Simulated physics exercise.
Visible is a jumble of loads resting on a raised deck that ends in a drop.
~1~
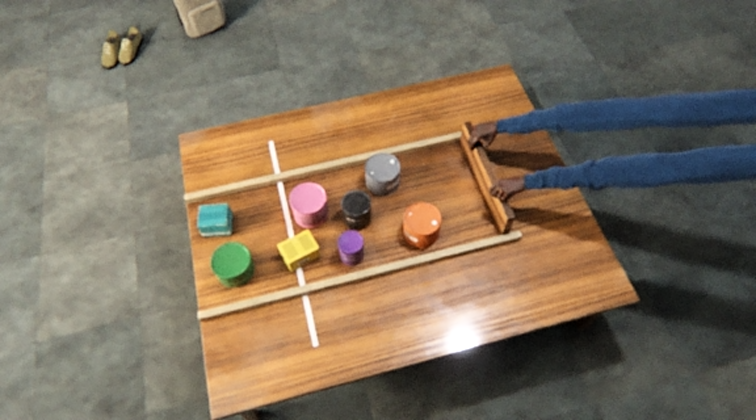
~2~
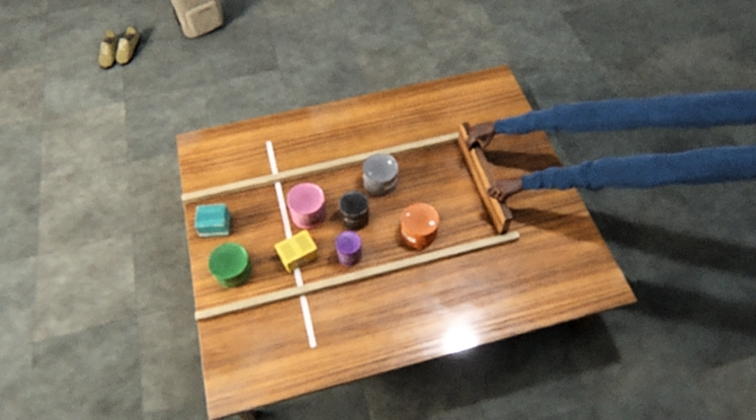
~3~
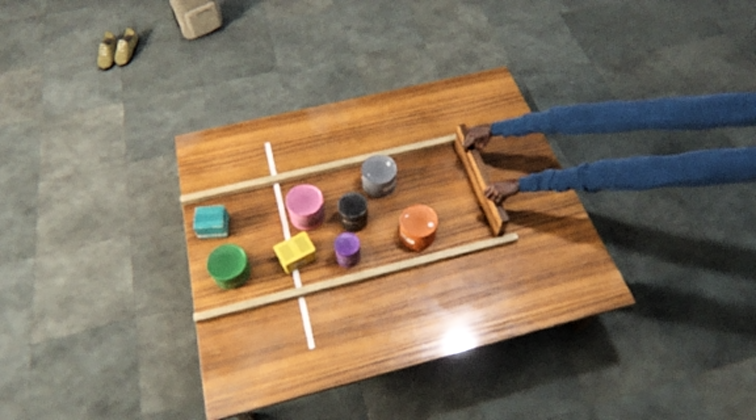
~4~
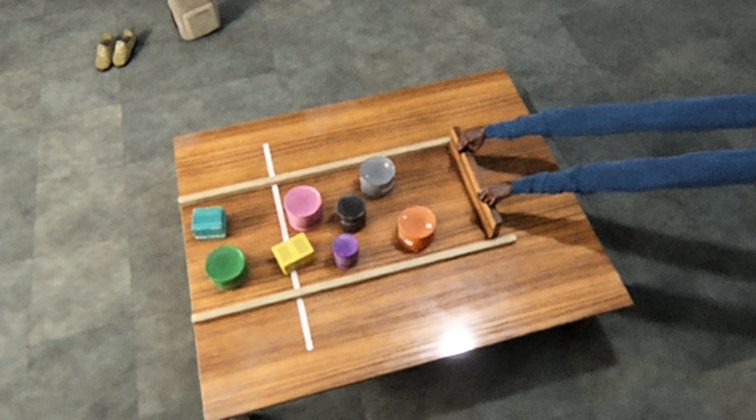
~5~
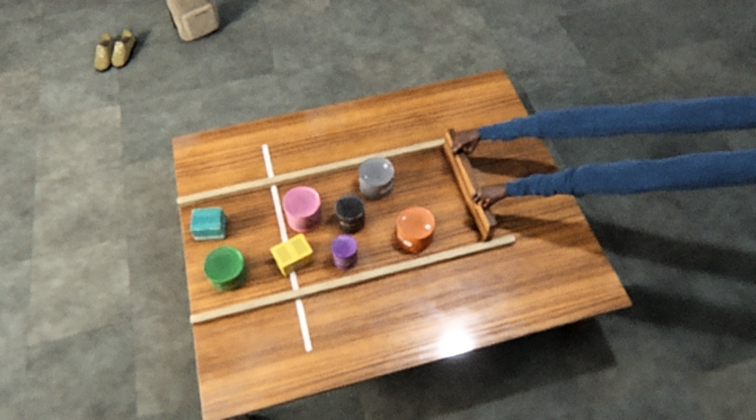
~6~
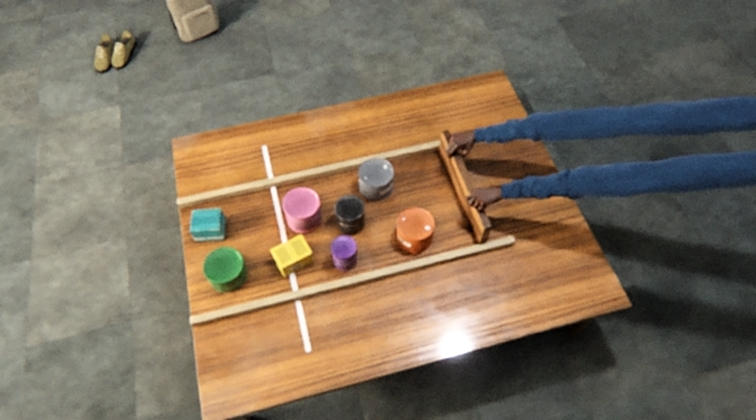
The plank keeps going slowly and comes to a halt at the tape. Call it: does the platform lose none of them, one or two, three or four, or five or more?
It loses none.
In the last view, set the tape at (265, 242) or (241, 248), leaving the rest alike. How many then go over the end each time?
Ground tally per try: 1 / 2.
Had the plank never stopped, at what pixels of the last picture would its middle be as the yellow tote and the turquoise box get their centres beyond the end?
(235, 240) and (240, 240), roughly.
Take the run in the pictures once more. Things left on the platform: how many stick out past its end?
Looks like 1 of them.
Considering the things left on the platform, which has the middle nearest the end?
The green pail, that one.
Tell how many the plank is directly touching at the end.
My count gives 3.
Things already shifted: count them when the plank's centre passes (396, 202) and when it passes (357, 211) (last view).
Tally: 2; 4.
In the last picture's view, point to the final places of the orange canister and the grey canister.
I'd put one at around (270, 265) and the other at around (259, 206).
Soon after, none off yet; turquoise box at rest near (208, 225); green pail at rest near (226, 270); yellow tote at rest near (293, 256).
After that, none off yet; turquoise box at rest near (208, 225); green pail at rest near (226, 270); yellow tote at rest near (292, 256).
In the end, the number that fall off is zero.
